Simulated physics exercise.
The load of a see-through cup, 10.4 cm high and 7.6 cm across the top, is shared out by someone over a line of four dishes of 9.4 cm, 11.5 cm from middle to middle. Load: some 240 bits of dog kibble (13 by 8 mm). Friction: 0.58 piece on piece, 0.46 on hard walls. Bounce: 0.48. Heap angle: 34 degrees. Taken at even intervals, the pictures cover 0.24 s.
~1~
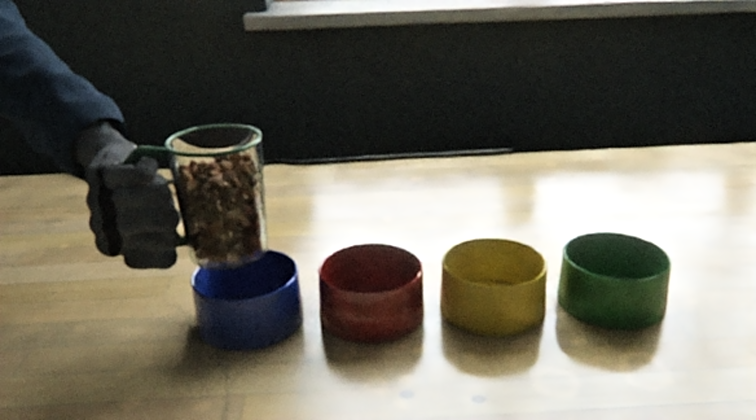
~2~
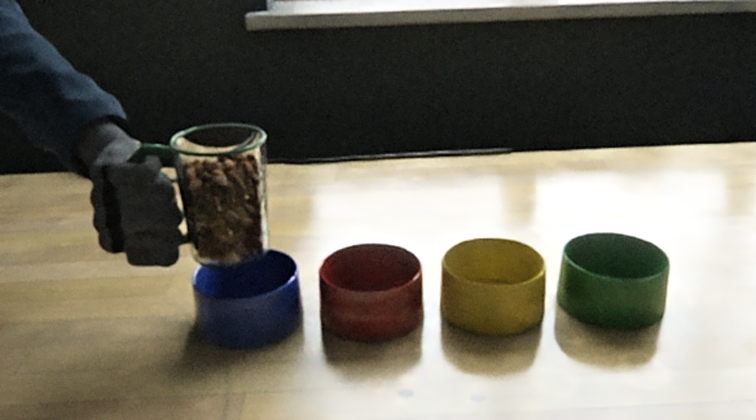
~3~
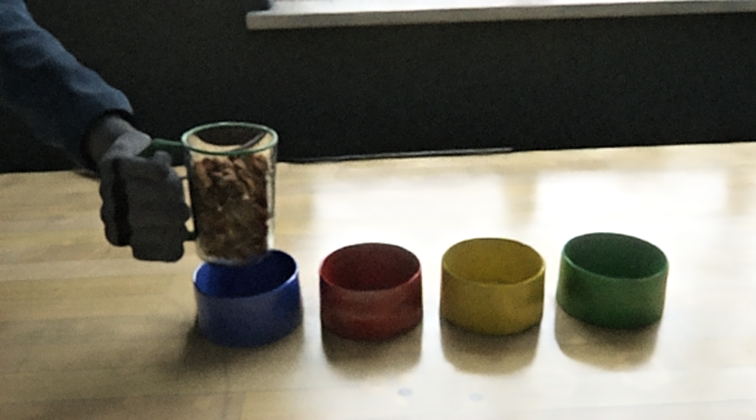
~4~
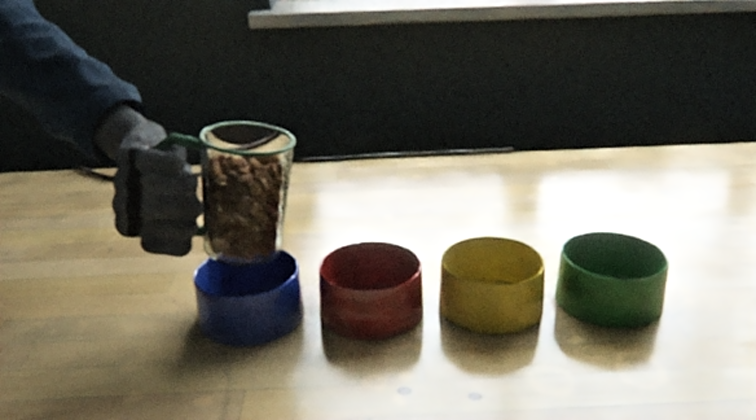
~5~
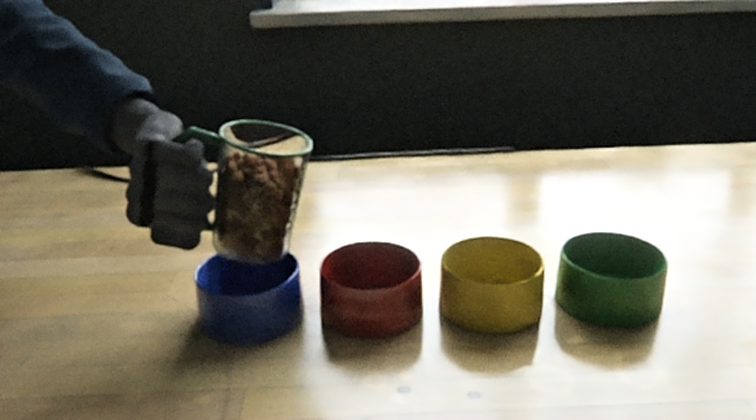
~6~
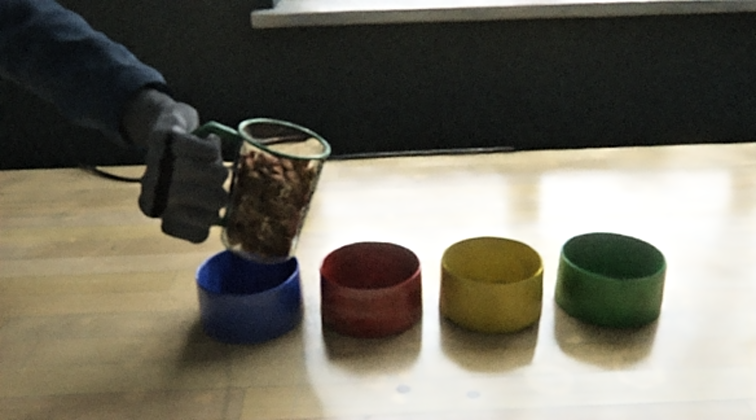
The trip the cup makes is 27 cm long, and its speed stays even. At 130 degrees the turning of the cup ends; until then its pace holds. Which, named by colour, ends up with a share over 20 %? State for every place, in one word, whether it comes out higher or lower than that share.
Red dish: Lower, blue dish: Lower, green dish: Higher, yellow dish: Lower, counter: Higher.
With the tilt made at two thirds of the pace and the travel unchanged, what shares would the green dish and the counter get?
Then green 60 and counter 40.
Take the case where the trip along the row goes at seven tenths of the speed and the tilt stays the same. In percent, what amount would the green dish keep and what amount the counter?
Green: 0; counter: 20.
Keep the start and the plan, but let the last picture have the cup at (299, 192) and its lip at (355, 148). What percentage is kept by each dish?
Then red 0, blue 0, green 50, and yellow 0.
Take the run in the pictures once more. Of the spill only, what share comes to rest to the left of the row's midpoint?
0 per cent.
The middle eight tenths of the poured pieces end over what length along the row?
Some 9 cm.
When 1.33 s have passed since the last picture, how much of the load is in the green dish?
By that moment it's near 50 percent.
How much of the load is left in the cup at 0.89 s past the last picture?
Around 90 in a hundred.
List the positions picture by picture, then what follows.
In the first picture, cup at (222, 197), tilt 0 degrees, lip at (260, 138), moved 0.0 cm; middle of the pieces at (220, 211); blue dish at (245, 274); red dish at (370, 267); yellow dish at (494, 261); green dish at (616, 255).
In the second picture, cup at (225, 196), tilt 1 degrees, lip at (264, 138), moved 0.2 cm; middle of the pieces at (223, 210).
In the third picture, cup at (233, 195), tilt 4 degrees, lip at (276, 140), moved 0.9 cm; middle of the pieces at (230, 209).
In the fourth picture, cup at (245, 194), tilt 9 degrees, lip at (293, 143), moved 1.9 cm; middle of the pieces at (241, 207).
In the fifth picture, cup at (258, 193), tilt 13 degrees, lip at (311, 146), moved 3.0 cm; middle of the pieces at (253, 206).
In the sixth picture, cup at (271, 193), tilt 18 degrees, lip at (328, 151), moved 4.1 cm; middle of the pieces at (265, 205); blue dish at (248, 269); red dish at (370, 264); yellow dish at (492, 260); green dish at (613, 255).
Then, 0.53 s after the last picture, tilt 71 degrees; cup holds 100 %.
Then, 0.89 s after the last picture, tilt 107 degrees; cup holds 90 %.
Then, 1.33 s after the last picture, tilt 130 degrees; cup holds 0 %, green 50 %.
In the end, red 0 %, blue 0 %, green 50 %, yellow 0 %, counter 45 %.
